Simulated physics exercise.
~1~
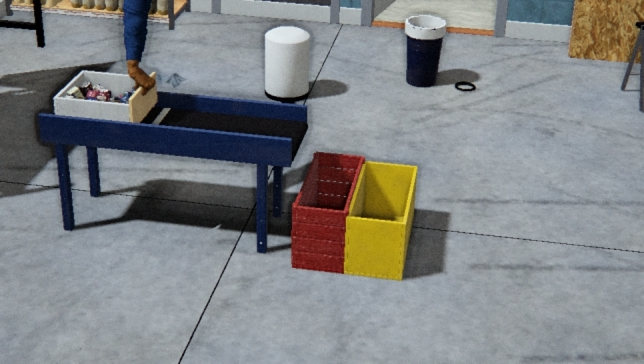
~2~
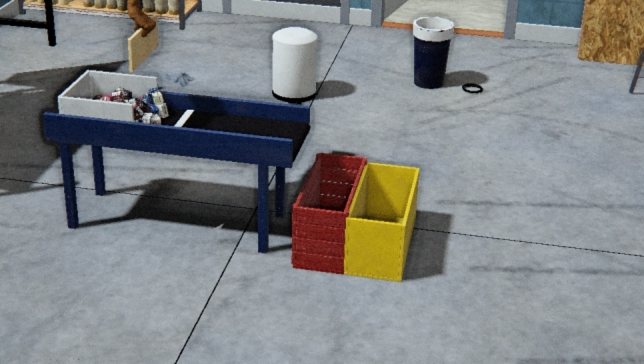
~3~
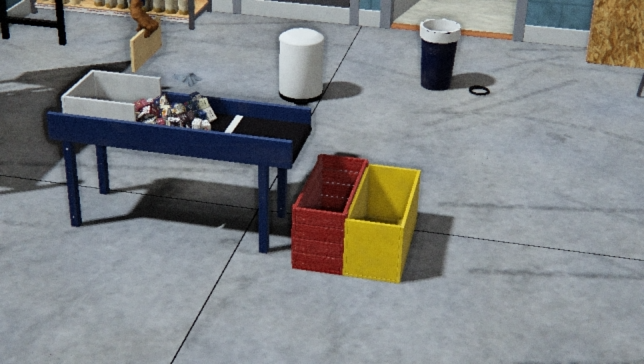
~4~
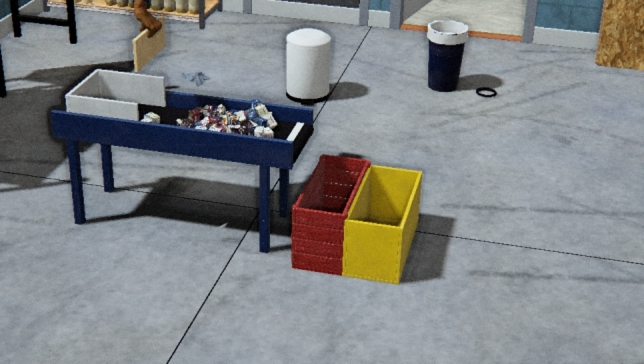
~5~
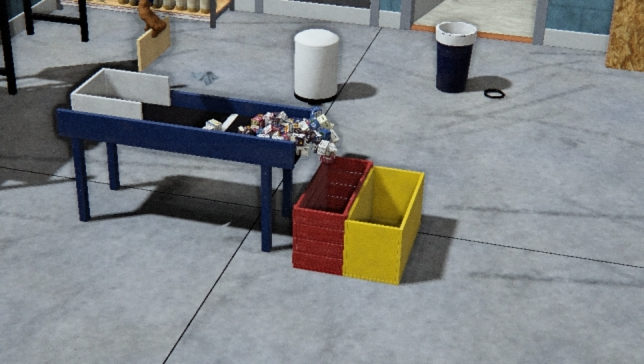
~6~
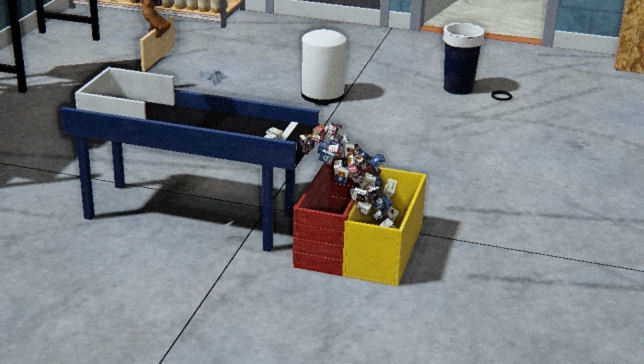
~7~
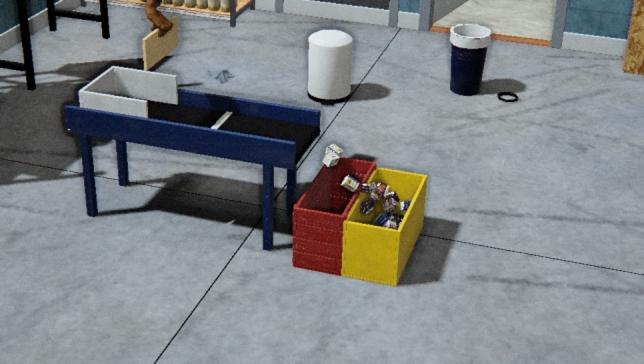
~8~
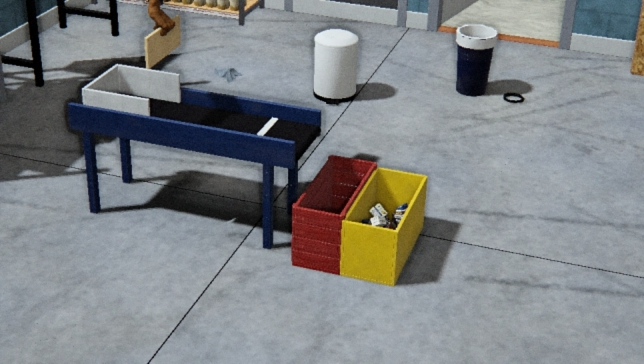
A blue conveyor belt carries small cartons right from a white pen into a yellow tote.
